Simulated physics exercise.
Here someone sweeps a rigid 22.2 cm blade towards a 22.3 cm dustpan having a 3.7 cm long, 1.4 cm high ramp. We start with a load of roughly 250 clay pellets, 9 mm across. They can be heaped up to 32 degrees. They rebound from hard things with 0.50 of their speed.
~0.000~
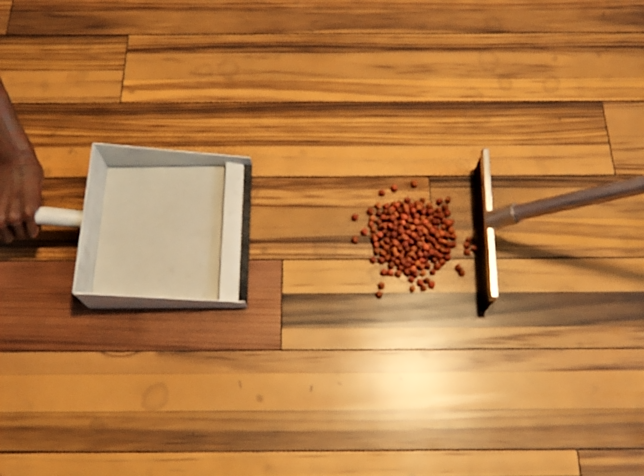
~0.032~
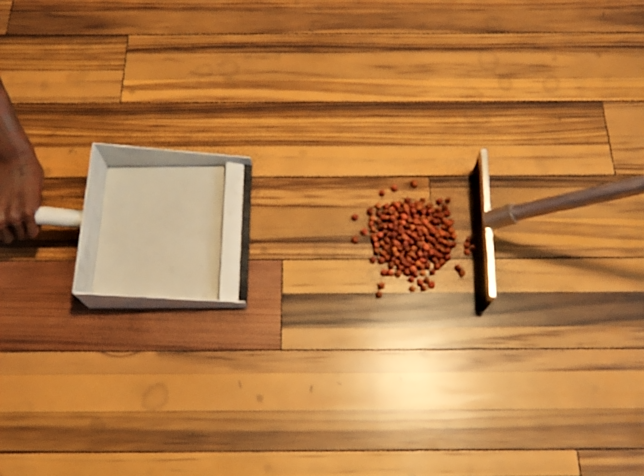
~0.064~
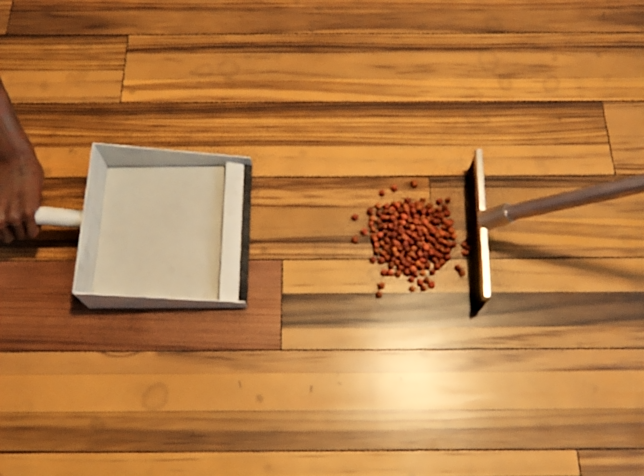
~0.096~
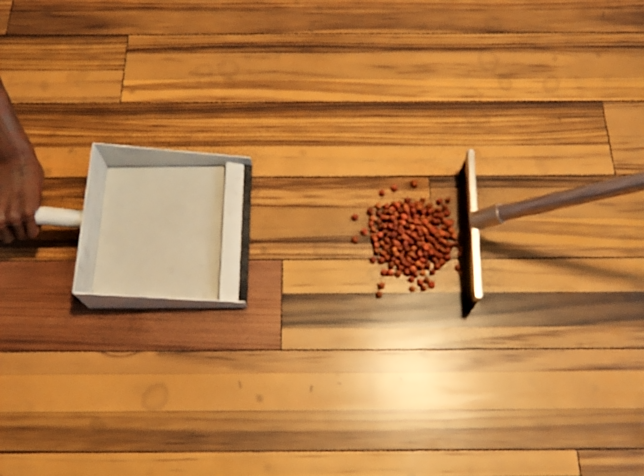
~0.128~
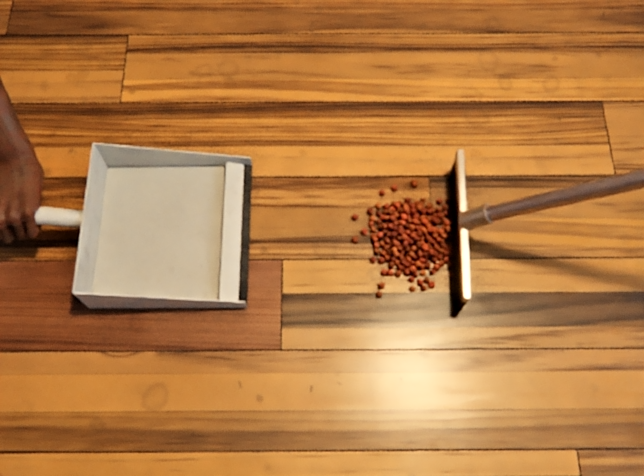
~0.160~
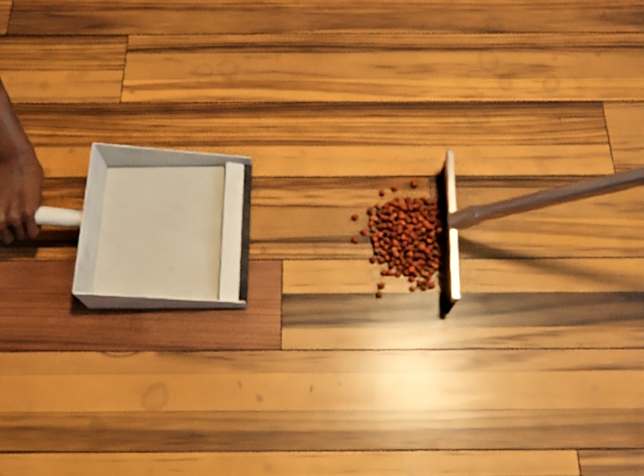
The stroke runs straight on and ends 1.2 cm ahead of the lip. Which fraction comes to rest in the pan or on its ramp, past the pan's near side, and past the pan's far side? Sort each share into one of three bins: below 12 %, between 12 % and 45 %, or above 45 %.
Pan: Above 45 %; near side: Below 12 %; far side: Below 12 %.
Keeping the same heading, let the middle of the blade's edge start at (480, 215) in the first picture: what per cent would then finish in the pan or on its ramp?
The pan and its ramp would take some 55 per cent.
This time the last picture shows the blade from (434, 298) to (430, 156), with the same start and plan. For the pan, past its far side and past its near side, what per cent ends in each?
The pan gets 60, the far side 5 and the near side 5.
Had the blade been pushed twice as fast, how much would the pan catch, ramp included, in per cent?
Then around 60 per cent.
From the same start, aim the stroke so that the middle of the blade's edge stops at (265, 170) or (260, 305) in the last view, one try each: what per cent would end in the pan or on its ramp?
The two tries give roughly 40 and 30 %.
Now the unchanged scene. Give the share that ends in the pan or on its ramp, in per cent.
About 60 per cent.
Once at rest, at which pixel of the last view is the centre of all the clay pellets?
Somewhere around (242, 234) in the final frame.
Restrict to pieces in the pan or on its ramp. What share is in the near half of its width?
I'd say near 60 per cent.
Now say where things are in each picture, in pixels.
The first picture shows blade from (493, 297) to (484, 155), moved 0.0 cm, 0 of the pieces shifted so far; middle of the pieces at (411, 232); pan at (160, 234).
The second picture shows blade from (491, 297) to (482, 155), moved 0.2 cm, 0 of the pieces shifted so far; middle of the pieces at (411, 232).
The third picture shows blade from (486, 297) to (478, 155), moved 0.9 cm, 1 of the pieces shifted so far; middle of the pieces at (411, 232).
The fourth picture shows blade from (477, 298) to (469, 155), moved 2.1 cm, 4 of the pieces shifted so far; middle of the pieces at (411, 232).
The fifth picture shows blade from (466, 298) to (459, 156), moved 3.6 cm, 23 of the pieces shifted so far; middle of the pieces at (411, 232).
The sixth picture shows blade from (454, 298) to (449, 156), moved 5.1 cm, 110 of the pieces shifted so far; middle of the pieces at (410, 232); pan at (160, 234). The blade's pace is about 0.46 m/s.
Then, at 0.44 s, middle of the blade 16 cm from the lip; 0 % over the lip, far side 0 %, near side 0 %.
Then, at 0.63 s, middle of the blade 7 cm from the lip; 0 % over the lip, far side 0 %, near side 5 %.
After 0.94 s, middle of the blade 2 cm from the lip; 60 % over the lip, far side 5 %, near side 5 %.
At rest (1.4 s), pan 60 %, near side 5 %, far side 5 %, in front of the lip or behind the blade 30 %.
